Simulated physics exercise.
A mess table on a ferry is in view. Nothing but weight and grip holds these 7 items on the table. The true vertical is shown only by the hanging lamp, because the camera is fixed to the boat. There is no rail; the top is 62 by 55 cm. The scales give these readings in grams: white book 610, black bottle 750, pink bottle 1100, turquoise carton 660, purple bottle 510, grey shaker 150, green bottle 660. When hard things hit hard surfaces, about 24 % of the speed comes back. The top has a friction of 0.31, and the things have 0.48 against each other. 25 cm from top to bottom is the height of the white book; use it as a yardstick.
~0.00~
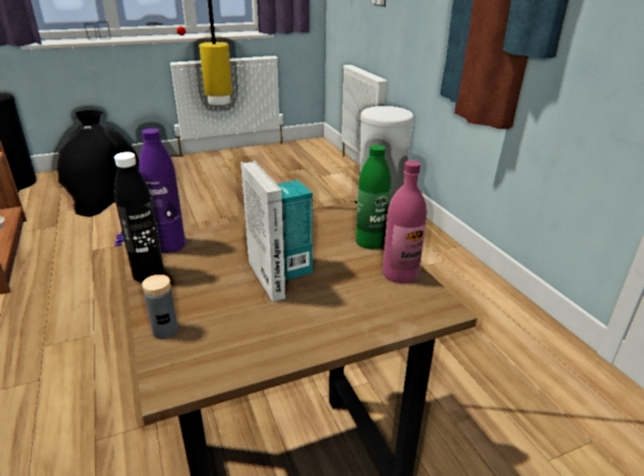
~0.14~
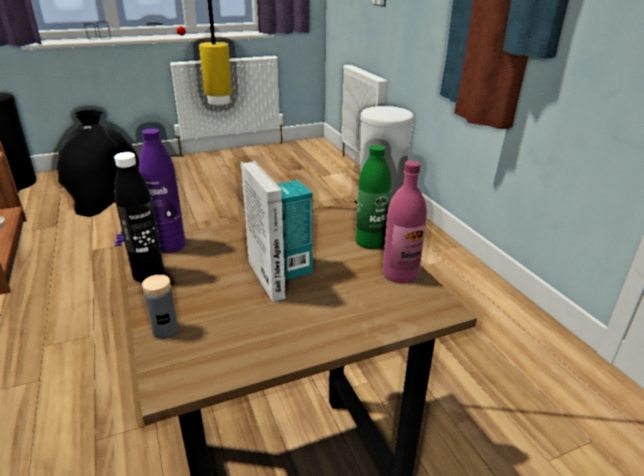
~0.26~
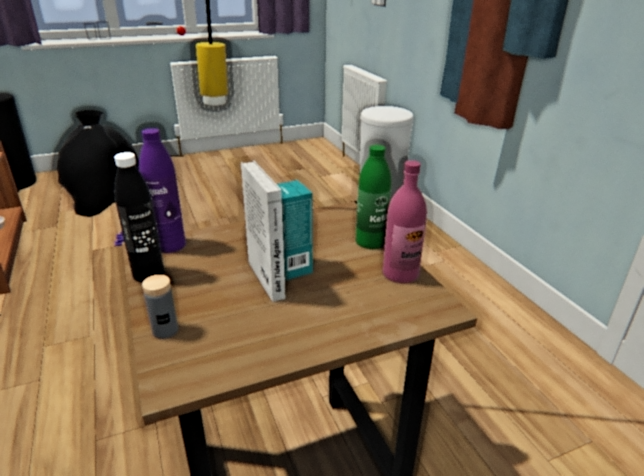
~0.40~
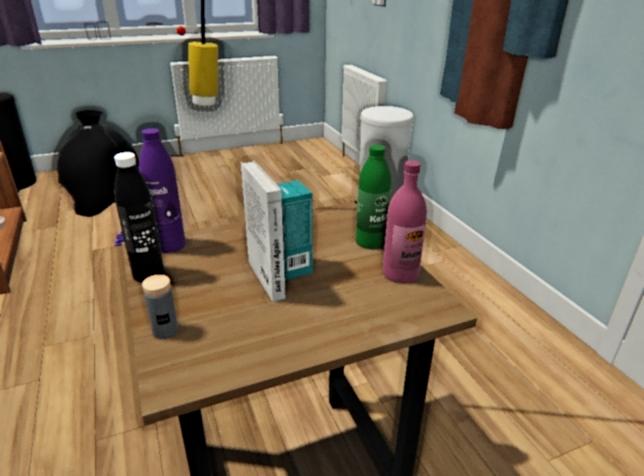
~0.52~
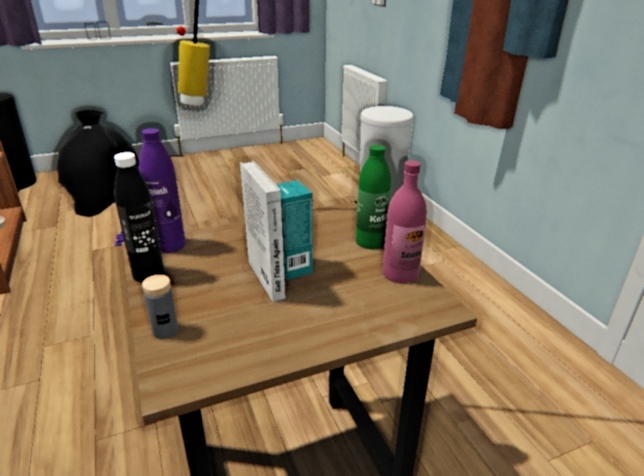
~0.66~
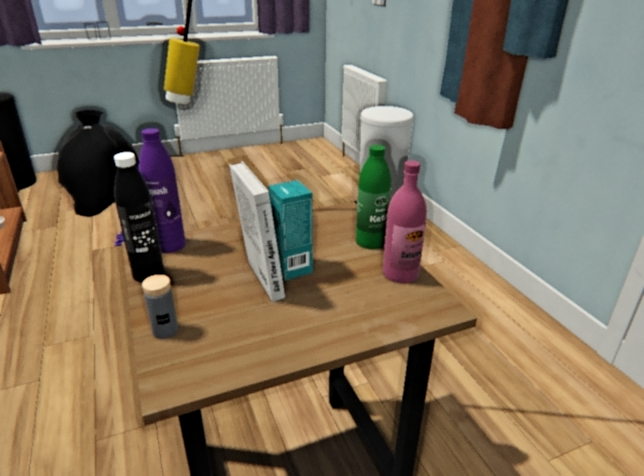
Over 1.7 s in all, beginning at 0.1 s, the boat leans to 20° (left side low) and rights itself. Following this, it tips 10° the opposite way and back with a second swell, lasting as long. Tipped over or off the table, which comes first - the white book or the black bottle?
It is the former one.
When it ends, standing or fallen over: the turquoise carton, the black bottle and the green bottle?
Here's how it ends: The turquoise carton never goes down, the black bottle comes down, and the green bottle never goes down.
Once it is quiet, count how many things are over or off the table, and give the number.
Tally: 4.
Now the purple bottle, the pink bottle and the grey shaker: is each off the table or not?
Afterwards, the purple bottle leaves its support, the pink bottle stays on its support, and the grey shaker leaves its support.
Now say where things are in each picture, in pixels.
The first frame shows boat level; white book (263, 231); black bottle (137, 219).
The second frame shows boat level; purple bottle (161, 192); grey shaker (161, 307).
The third frame shows floor tilted 2°, left side down; green bottle (374, 197); pink bottle (406, 222).
The fourth frame shows floor tilted 6°, left side down; turquoise carton (291, 231); purple bottle (161, 192).
The fifth frame shows floor tilted 10°, left side down; grey shaker (161, 307); green bottle (374, 197).
The sixth frame shows floor tilted 15°, left side down; white book (258, 232) 6° off its base; black bottle (137, 219).
After 1.36 s, floor tilted 11°, left side down; white book, black bottle, purple bottle and grey shaker now off the table; turquoise carton moved 5 cm; pink bottle moved 5 cm.
After 1.66 s, floor tilted 1°, left side down; turquoise carton moved 5 cm; pink bottle moved 5 cm; green bottle moved 4 cm.
In the end (4.0 s), off the table, white book, black bottle, purple bottle and grey shaker; not toppled but over 5 cm from the start, turquoise carton; the other 2 under 5 cm from the start. White book went at 0.84 s; black bottle went at 1.08 s.
